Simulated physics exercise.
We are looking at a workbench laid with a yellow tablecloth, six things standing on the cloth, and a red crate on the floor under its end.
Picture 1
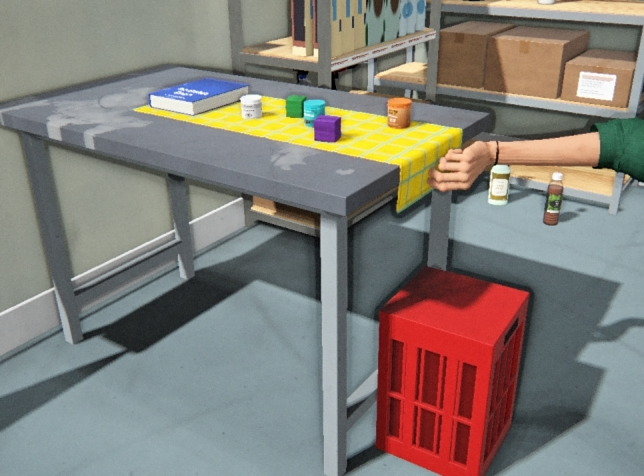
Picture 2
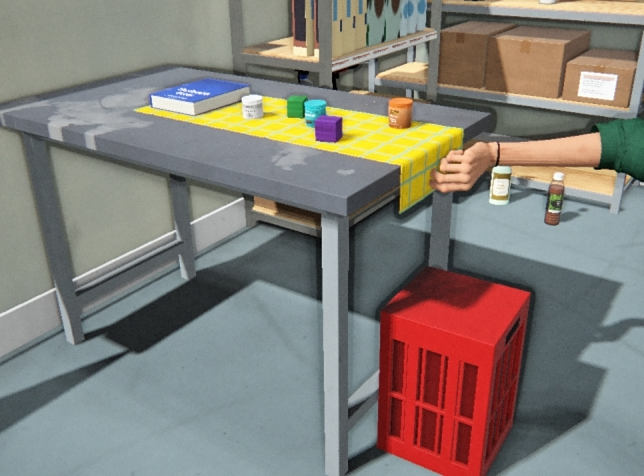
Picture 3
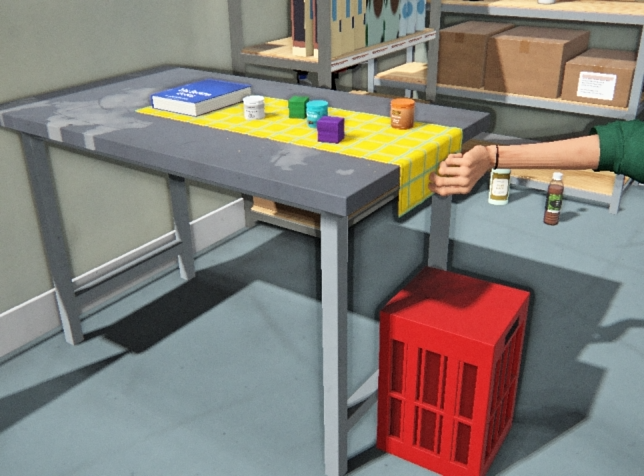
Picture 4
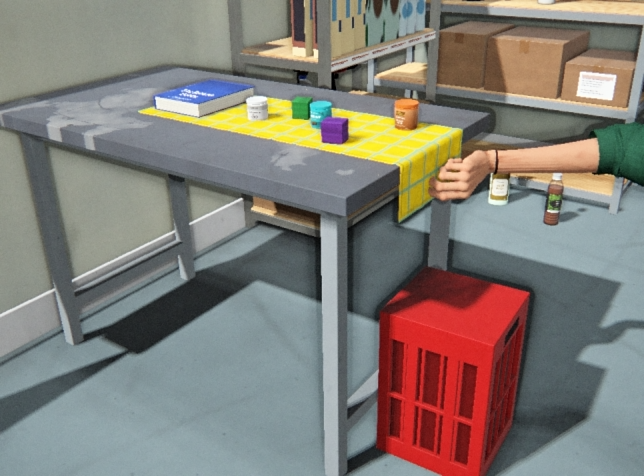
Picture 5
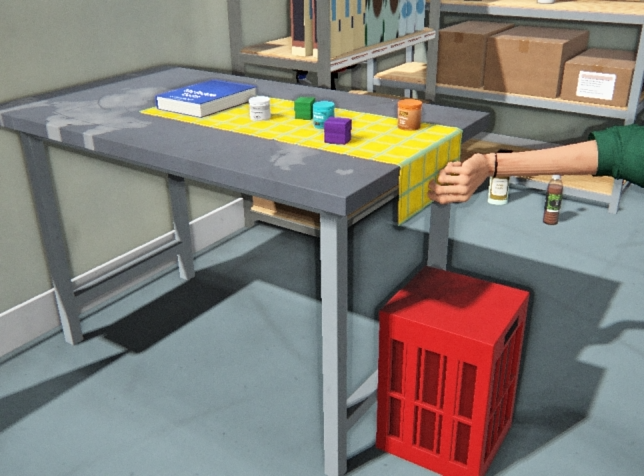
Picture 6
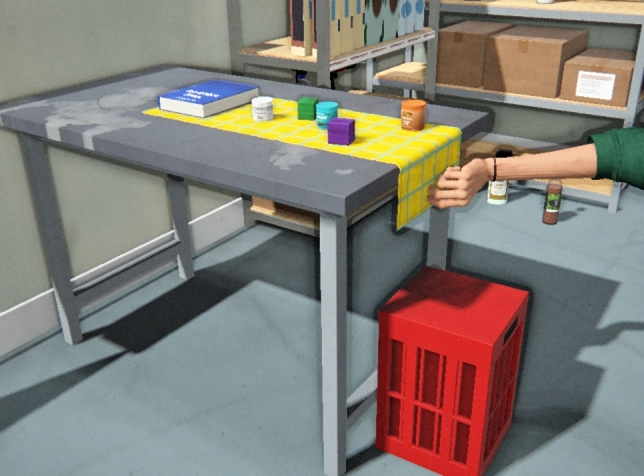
In a storeroom with shelves of cardboard boxes at the back, a grey workbench is seen from slightly above by a still camera. A yellow checked cloth on it carries a blue book, a white pot, green and purple cubes, a turquoise pot and an orange pot, with a red crate below. From the right, a green-sleeved arm grips the cloth's overhanging end and draws it slightly downward, the objects shifting a little rightward with it.
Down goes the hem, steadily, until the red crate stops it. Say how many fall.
It carries off two.
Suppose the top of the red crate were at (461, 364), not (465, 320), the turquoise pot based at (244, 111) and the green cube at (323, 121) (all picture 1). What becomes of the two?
The turquoise pot keeps its place on top, the green cube drops off.
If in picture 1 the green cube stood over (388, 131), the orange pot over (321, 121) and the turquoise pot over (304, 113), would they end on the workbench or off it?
The green cube tumbles off; the orange pot stays on; the turquoise pot remains up.
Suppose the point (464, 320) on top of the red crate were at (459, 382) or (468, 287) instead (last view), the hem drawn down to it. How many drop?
In that case 4 and 1.
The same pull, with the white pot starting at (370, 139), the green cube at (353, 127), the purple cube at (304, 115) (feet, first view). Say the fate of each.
The white pot goes over; the green cube goes over; the purple cube survives.
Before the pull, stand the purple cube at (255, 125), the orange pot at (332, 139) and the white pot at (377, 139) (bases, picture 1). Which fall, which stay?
The purple cube remains up, the orange pot goes over, the white pot drops off.
Soon after, hem near (429, 234); all still up.
After that, hem near (428, 272); orange pot gone.
And then, hem on the crate; orange pot and purple cube gone.
In the end, hem on the crate; orange pot and purple cube gone. The answer is two.
